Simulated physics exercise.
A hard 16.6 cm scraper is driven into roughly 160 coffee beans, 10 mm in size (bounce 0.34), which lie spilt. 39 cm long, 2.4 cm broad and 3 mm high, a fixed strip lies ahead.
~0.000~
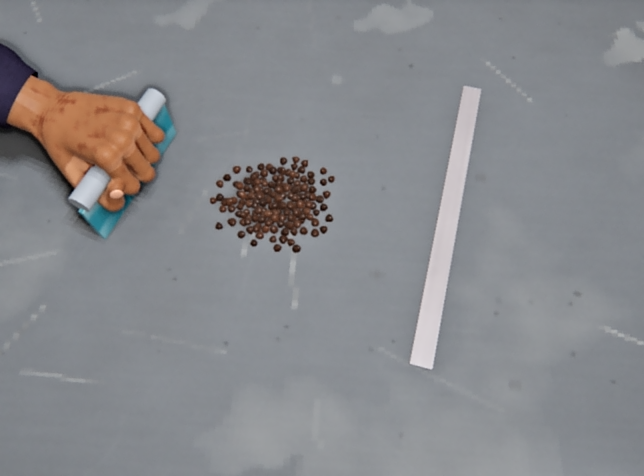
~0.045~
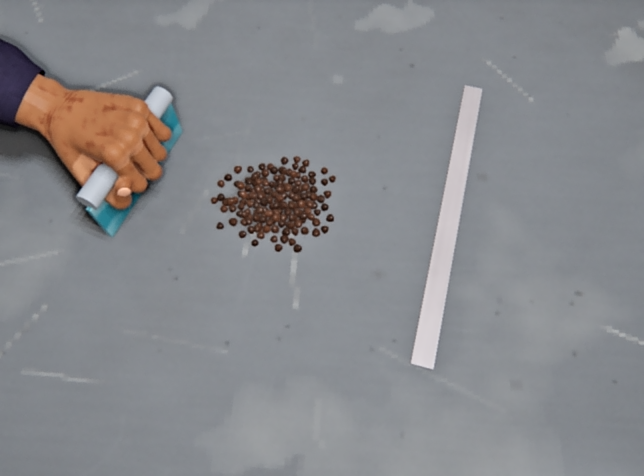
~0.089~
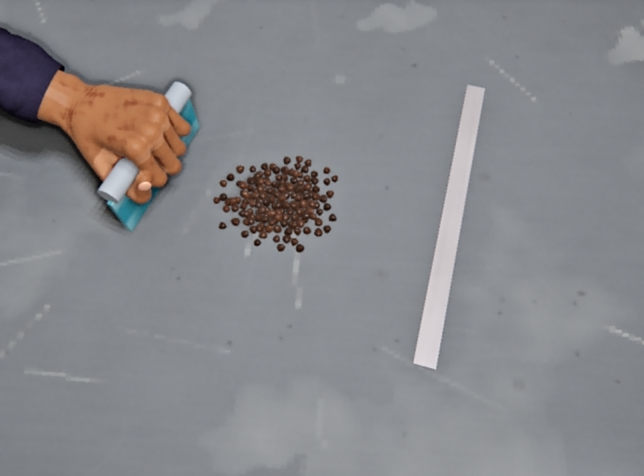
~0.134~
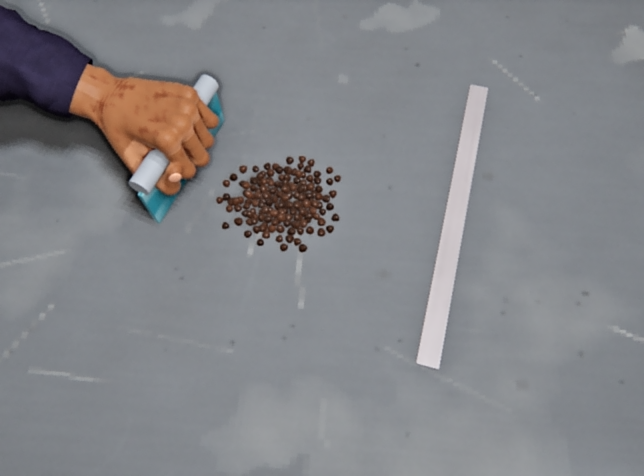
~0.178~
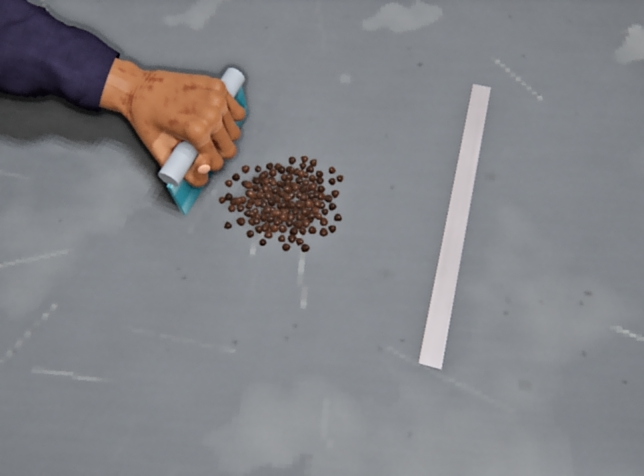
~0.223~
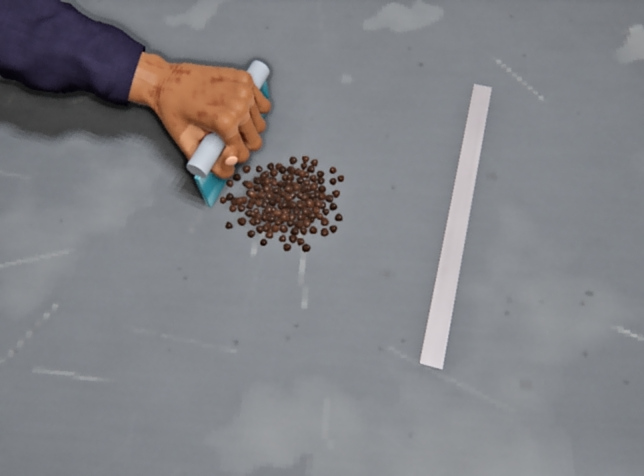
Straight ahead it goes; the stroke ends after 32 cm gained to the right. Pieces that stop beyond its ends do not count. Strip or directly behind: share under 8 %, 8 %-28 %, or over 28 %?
Under 8 %.
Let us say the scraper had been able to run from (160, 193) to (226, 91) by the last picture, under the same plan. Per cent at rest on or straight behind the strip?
Result: Exceeds 0.
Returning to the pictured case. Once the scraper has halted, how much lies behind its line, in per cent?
Some 85 percent.
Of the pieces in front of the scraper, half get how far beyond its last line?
Typical distance: Close to 4 cm.
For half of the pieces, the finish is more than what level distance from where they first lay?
Close to 2 cm, measured level.
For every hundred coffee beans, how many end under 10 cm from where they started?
Share within range: Approx. 85 %.
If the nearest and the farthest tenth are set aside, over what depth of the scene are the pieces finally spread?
I'd guess some 10 centimetres.
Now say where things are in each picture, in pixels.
In the first frame, scraper from (87, 215) to (162, 108); moved 0.0 cm; pieces shifted so far, 0; middle of the spill at (279, 199); strip at (450, 209).
In the second frame, scraper from (95, 213) to (168, 106); moved 0.7 cm; pieces shifted so far, 0; middle of the spill at (280, 198).
In the third frame, scraper from (115, 207) to (187, 102); moved 2.6 cm; pieces shifted so far, 0; middle of the spill at (282, 198).
In the fourth frame, scraper from (145, 198) to (213, 95); moved 5.6 cm; pieces shifted so far, 0; middle of the spill at (285, 198).
In the fifth frame, scraper from (174, 190) to (239, 88); moved 8.5 cm; pieces shifted so far, 0; middle of the spill at (287, 198).
In the sixth frame, scraper from (201, 182) to (263, 81); moved 11.5 cm; pieces shifted so far, 0; middle of the spill at (288, 198); strip at (460, 208). Its speed is about 0.67 m/s, heading 25 degrees away from the viewer.
After 0.44 s, scraper 26 cm from its start, spill 12 cm wide; elsewhere 100 %.
Then, at 0.65 s, scraper 36 cm from its start, spill 14 cm wide; elsewhere 100 %.
After 0.84 s, scraper 36 cm from its start, spill 15 cm wide; elsewhere 100 %.
In the end, at 1.1 s, on or straight behind the strip 0 %, elsewhere 100 %.
